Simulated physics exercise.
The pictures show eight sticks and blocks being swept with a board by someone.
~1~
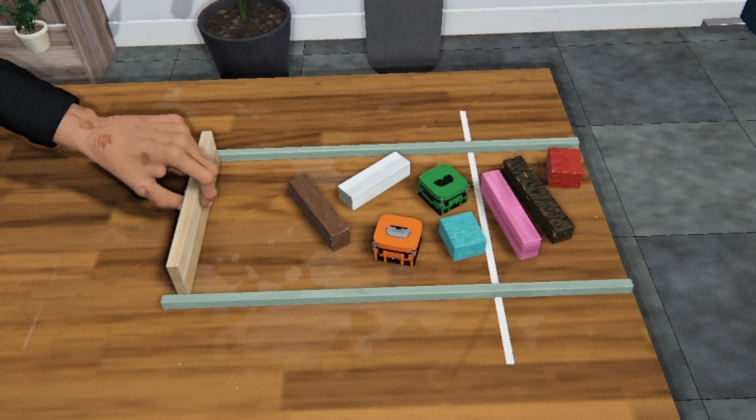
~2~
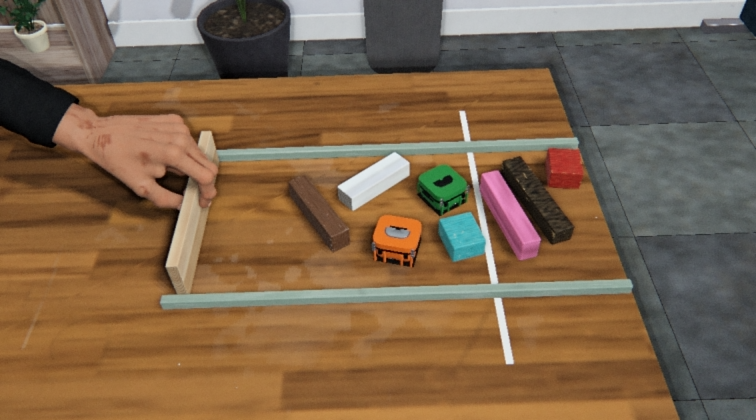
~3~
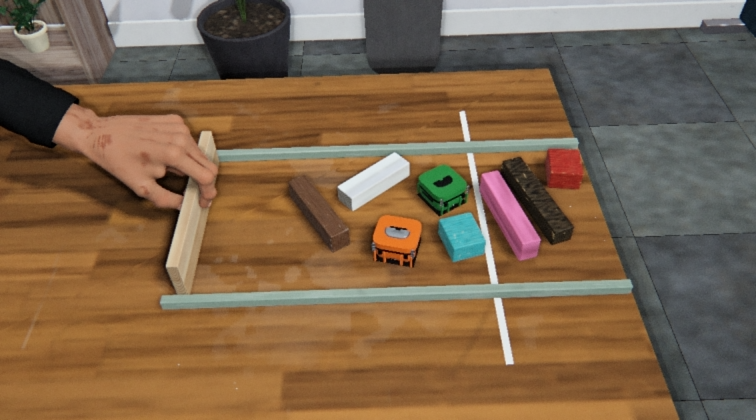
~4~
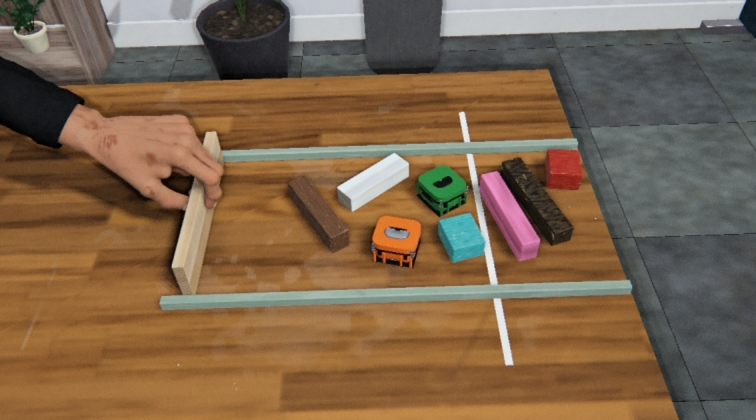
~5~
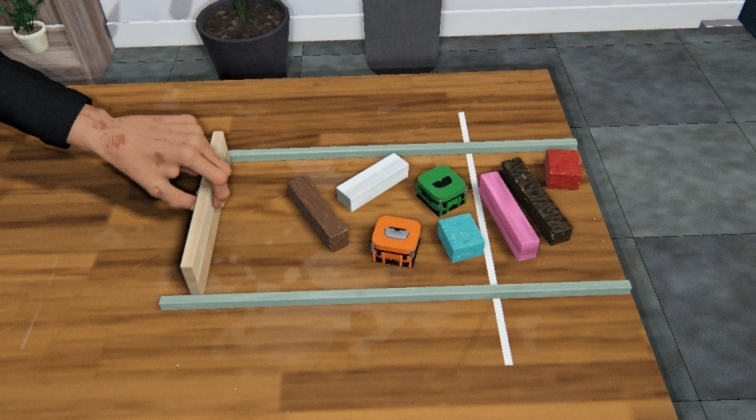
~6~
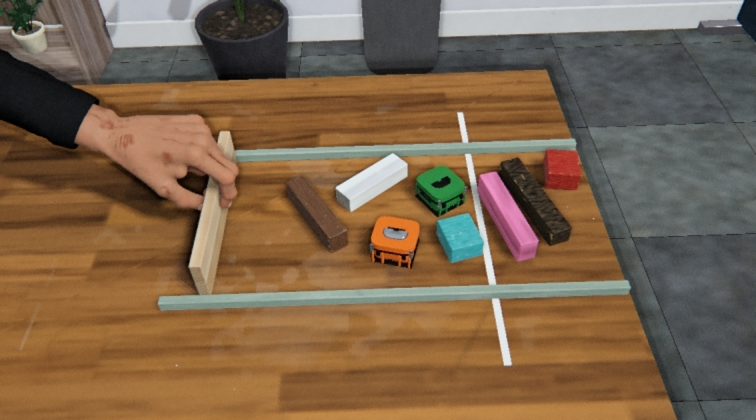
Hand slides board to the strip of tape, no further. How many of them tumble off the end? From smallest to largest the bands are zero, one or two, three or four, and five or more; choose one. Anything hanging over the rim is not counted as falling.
The right band is one or two.
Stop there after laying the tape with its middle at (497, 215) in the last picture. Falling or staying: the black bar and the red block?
Black bar: Is gone, red block: Is gone.
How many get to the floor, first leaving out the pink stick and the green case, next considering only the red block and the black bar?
I'd say 0 the first time and 0 the second time.
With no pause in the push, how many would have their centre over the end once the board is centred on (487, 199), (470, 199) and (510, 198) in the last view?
It comes out as 2, then 1, then 3.
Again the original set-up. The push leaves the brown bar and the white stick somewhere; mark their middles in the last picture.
(490, 209) and (503, 174).
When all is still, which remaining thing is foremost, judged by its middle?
The one in question is the black bar.
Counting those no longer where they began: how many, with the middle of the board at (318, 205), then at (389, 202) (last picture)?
First 2, after that 5.
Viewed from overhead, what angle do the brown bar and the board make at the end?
Roughly 0 degrees.
Soon after, none off yet; red block at rest near (561, 169); black bar at rest near (533, 199); pink stick at rest near (506, 215).
Then, none off yet; red block moving near (569, 167); black bar moved a little near (559, 197); pink stick moved a little near (549, 211).
At rest, the number that fall off is one or two; fallen, red block.
